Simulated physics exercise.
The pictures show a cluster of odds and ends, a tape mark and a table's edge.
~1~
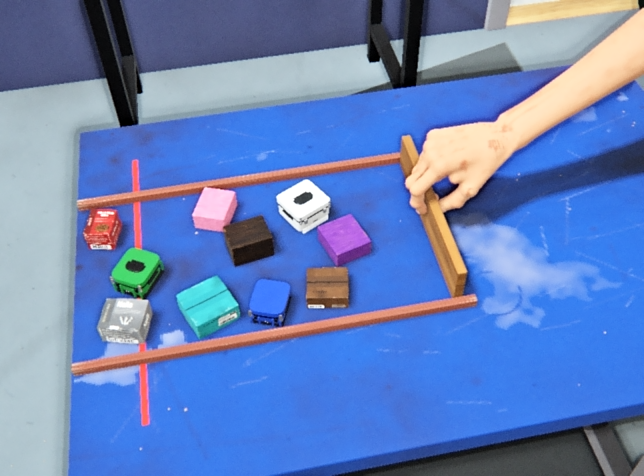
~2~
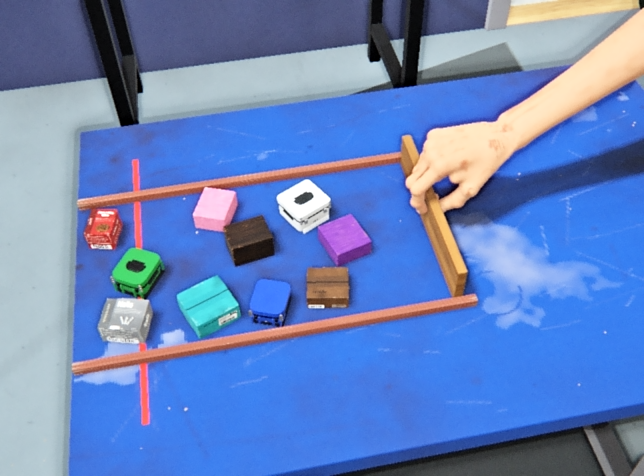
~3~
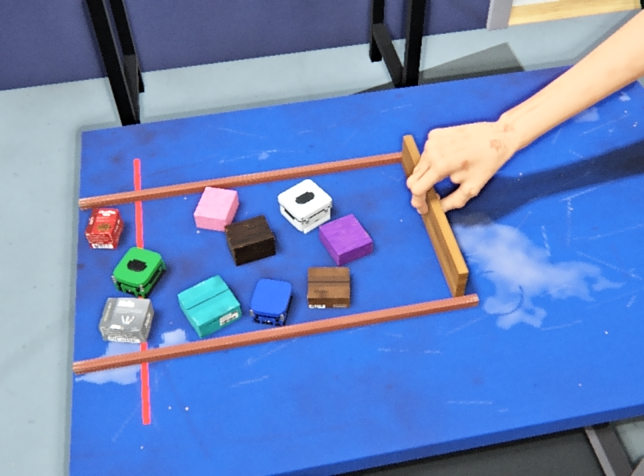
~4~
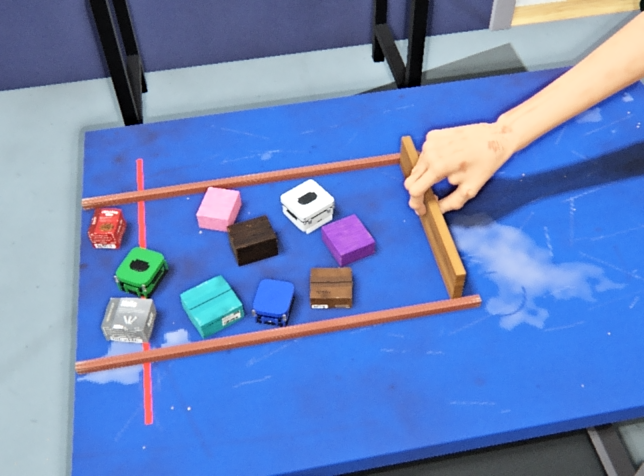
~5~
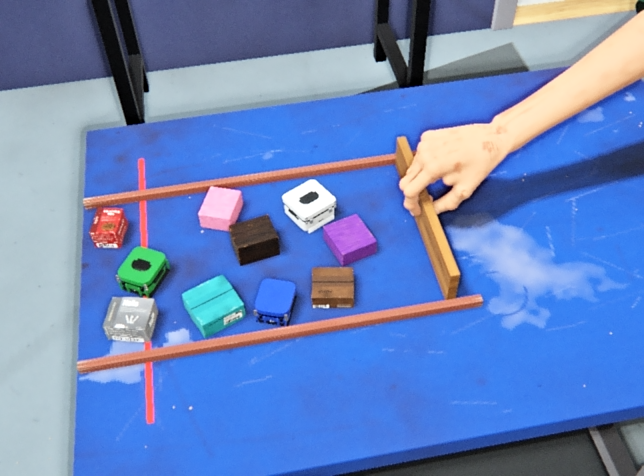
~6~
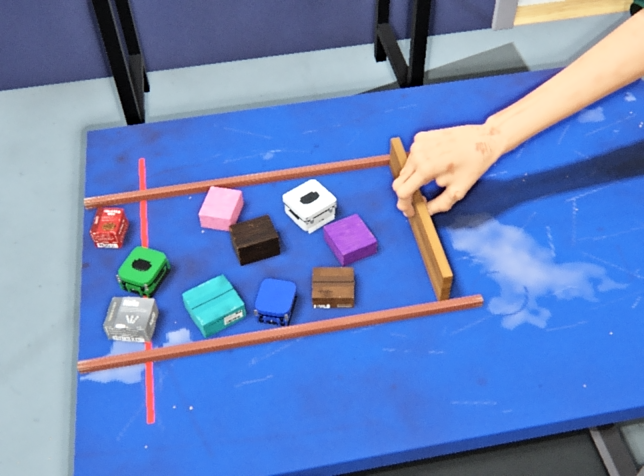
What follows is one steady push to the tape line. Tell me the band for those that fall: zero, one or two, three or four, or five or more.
The number that fall off is three or four.
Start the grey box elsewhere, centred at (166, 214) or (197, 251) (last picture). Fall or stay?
Place by place, it comes down; comes down.
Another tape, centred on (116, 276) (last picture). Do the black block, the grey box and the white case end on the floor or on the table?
The black block is lost, the grey box is lost, the white case survives.
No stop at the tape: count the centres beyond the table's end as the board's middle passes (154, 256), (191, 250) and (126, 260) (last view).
In that order 4, 1 and 7.
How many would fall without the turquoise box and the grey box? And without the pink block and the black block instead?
The counts: 2 and 2.
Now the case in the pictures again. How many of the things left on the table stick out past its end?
3 of them.
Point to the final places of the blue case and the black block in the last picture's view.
The blue case stops around (84, 338); the black block around (82, 263).
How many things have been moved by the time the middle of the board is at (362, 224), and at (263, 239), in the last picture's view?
1 and 8.
Soon after, none off yet; red box at rest near (110, 228); grey box at rest near (132, 319); green case at rest near (144, 272).
After that, none off yet; red box at rest near (110, 228); grey box displaced about its own width near (89, 329); green case displaced a little near (124, 277).
In the end, the number that fall off is three or four; gone, turquoise box, green case, grey box and red box.
